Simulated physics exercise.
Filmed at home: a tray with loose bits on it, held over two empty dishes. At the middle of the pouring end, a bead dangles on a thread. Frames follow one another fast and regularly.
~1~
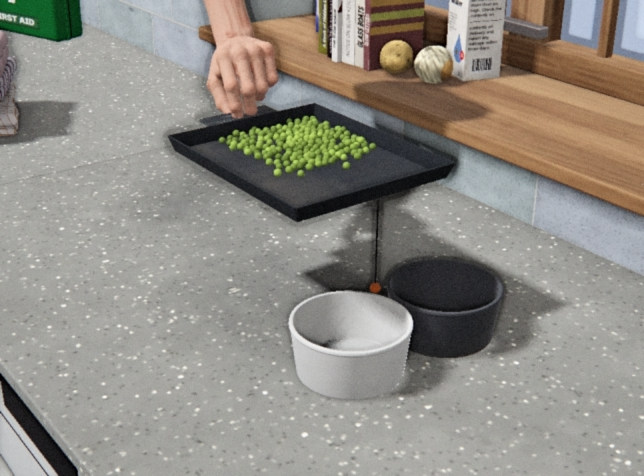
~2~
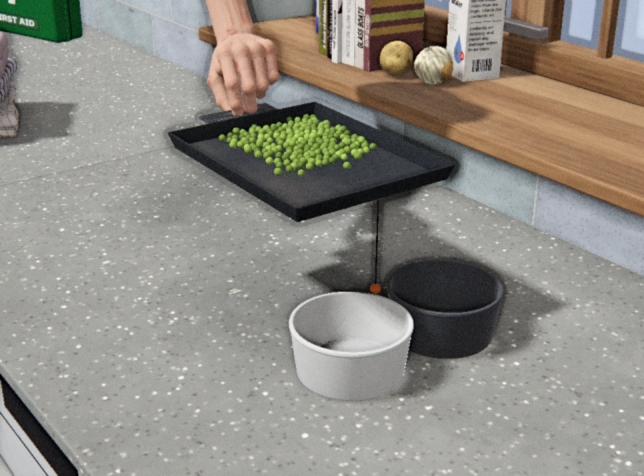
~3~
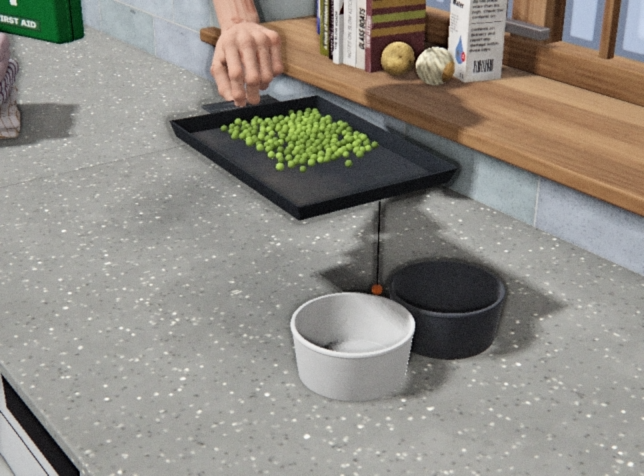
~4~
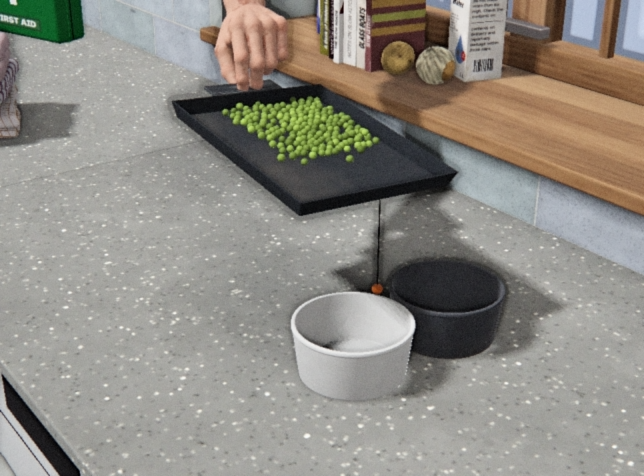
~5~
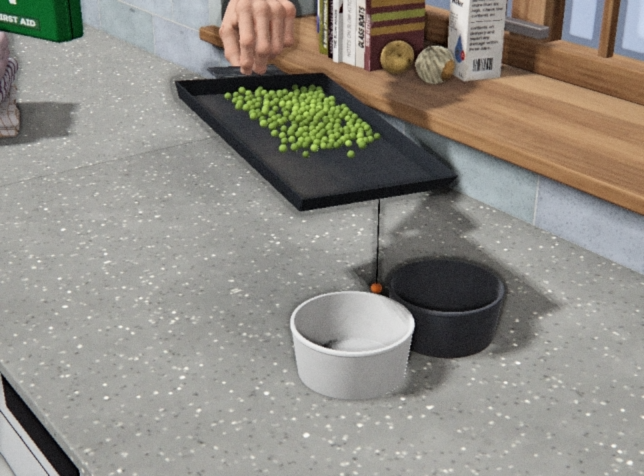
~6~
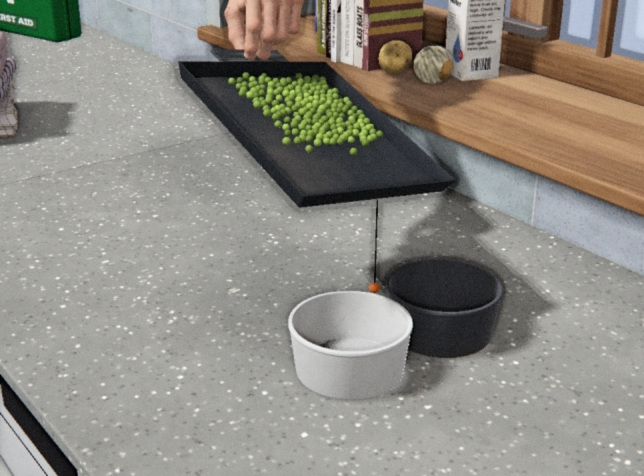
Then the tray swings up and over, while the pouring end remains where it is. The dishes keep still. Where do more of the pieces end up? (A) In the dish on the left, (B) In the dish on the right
In the dish on the right.
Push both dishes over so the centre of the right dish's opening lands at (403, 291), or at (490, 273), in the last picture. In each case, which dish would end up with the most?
Try 1: The right-side dish; try 2: The right-side dish.
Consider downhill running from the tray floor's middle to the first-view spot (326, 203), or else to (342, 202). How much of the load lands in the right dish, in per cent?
Lab note: Try one about 0 %, try two 0 %.
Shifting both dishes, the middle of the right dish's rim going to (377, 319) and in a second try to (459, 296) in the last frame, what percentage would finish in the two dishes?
In turn about 0 and about 90 percent.
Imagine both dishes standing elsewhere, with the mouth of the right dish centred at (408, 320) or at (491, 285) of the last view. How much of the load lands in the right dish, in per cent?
Trial 1 around 10 percent, trial 2 around 70 percent.
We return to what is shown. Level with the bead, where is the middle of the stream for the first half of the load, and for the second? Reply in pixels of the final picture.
About (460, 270), and after that about (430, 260).
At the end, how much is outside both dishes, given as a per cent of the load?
My guess is about 0 percent.
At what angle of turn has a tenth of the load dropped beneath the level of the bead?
Reading: Some 65°.
Just after the last frame, tray tipped steeply; roughly two thirds on the tray; roughly a quarter in the right dish; just a few outside both; roughly a quarter in the air.
A moment on, tray tipped past a quarter turn; just a few on the tray; the larger part in the right dish; about a tenth outside both; just a few in the air.
Further on, tray tipped past a quarter turn; almost all in the right dish; about a tenth outside both.
When it is over, tray tipped past a quarter turn; not one in the left dish; almost all in the right dish; about a tenth outside both.
